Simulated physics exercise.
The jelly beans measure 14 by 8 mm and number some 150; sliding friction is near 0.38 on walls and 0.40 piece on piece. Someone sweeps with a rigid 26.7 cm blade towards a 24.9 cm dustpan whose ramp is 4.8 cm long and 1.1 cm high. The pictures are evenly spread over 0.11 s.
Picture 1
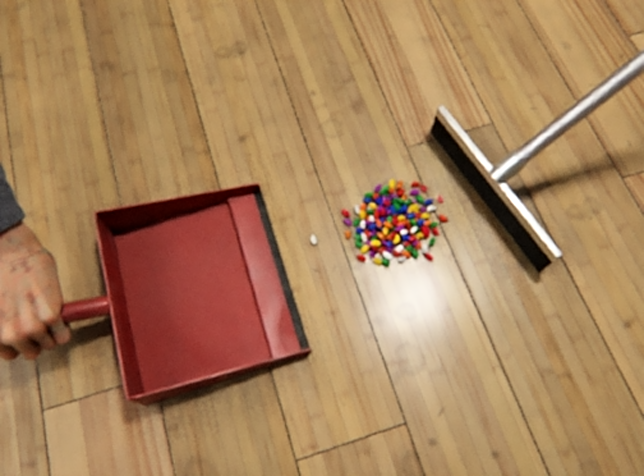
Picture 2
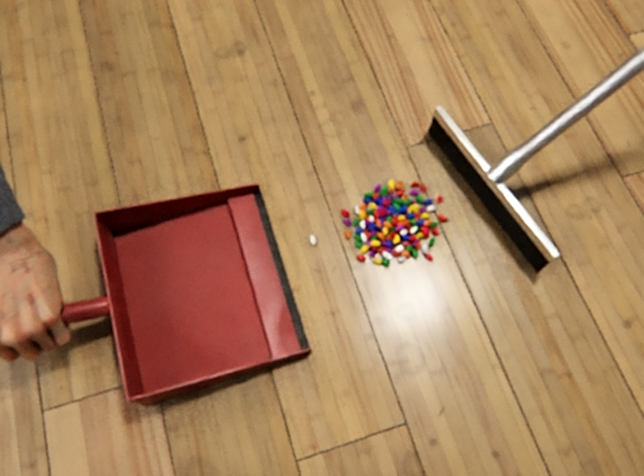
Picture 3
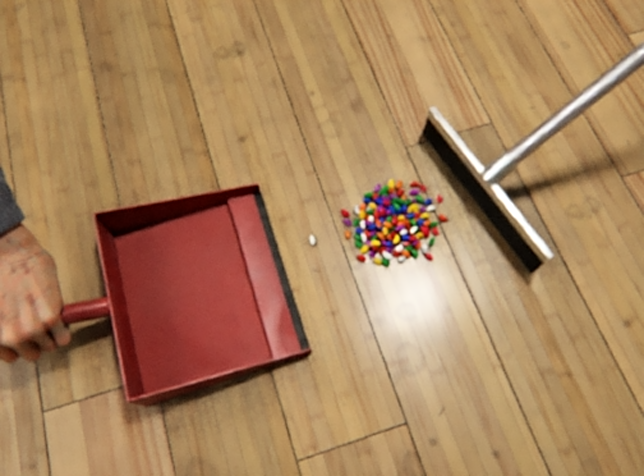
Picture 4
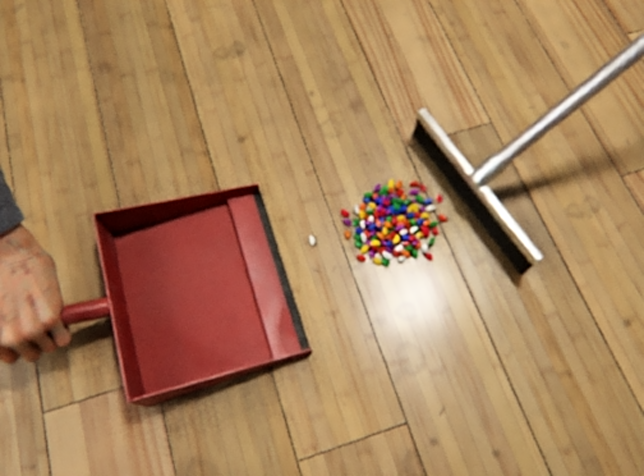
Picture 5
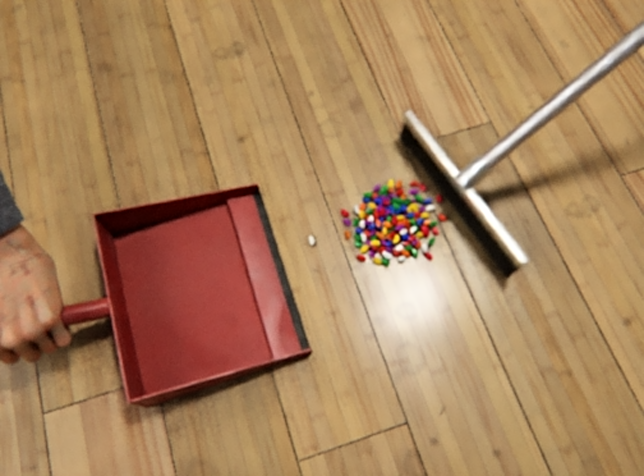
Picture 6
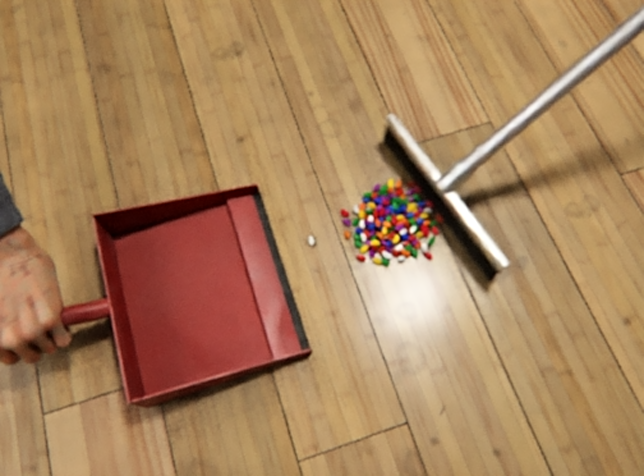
A broom with a metal handle slid slowly left across the wooden floor until its blade met the edge of a colourful pile of jelly beans, while a hand held a red dustpan still.
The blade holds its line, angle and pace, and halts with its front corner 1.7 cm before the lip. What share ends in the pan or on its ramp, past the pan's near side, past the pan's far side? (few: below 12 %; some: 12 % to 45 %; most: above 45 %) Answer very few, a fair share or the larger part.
Pan: The larger part, near side: Very few, far side: Very few.
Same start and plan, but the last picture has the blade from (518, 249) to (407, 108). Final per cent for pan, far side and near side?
Pan 5, far 10, near 0.
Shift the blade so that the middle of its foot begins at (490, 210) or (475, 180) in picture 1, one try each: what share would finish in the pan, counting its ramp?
About 55 and 50 per cent.
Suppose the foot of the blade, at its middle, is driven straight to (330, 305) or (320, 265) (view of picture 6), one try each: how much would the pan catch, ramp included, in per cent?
Some 60 and 60 per cent.
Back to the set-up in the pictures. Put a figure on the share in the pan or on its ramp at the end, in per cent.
Roughly 55 per cent.
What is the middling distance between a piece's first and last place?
About 20 cm.
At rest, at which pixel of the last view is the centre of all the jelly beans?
Around (278, 274).
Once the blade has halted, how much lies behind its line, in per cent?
Roughly 0 per cent.
Then, 0.10 s after the last picture, middle of the blade 13 cm from the lip; 0 % over the lip, far side 0 %, near side 0 %.
Then, 0.16 s after the last picture, middle of the blade 7 cm from the lip; 0 % over the lip, far side 0 %, near side 0 %.
Then, 0.37 s after the last picture, middle of the blade 5 cm from the lip; 55 % over the lip, far side 5 %, near side 5 %.
In the end, pan 55 %, near side 5 %, far side 5 %, in front of the lip or behind the blade 40 %.
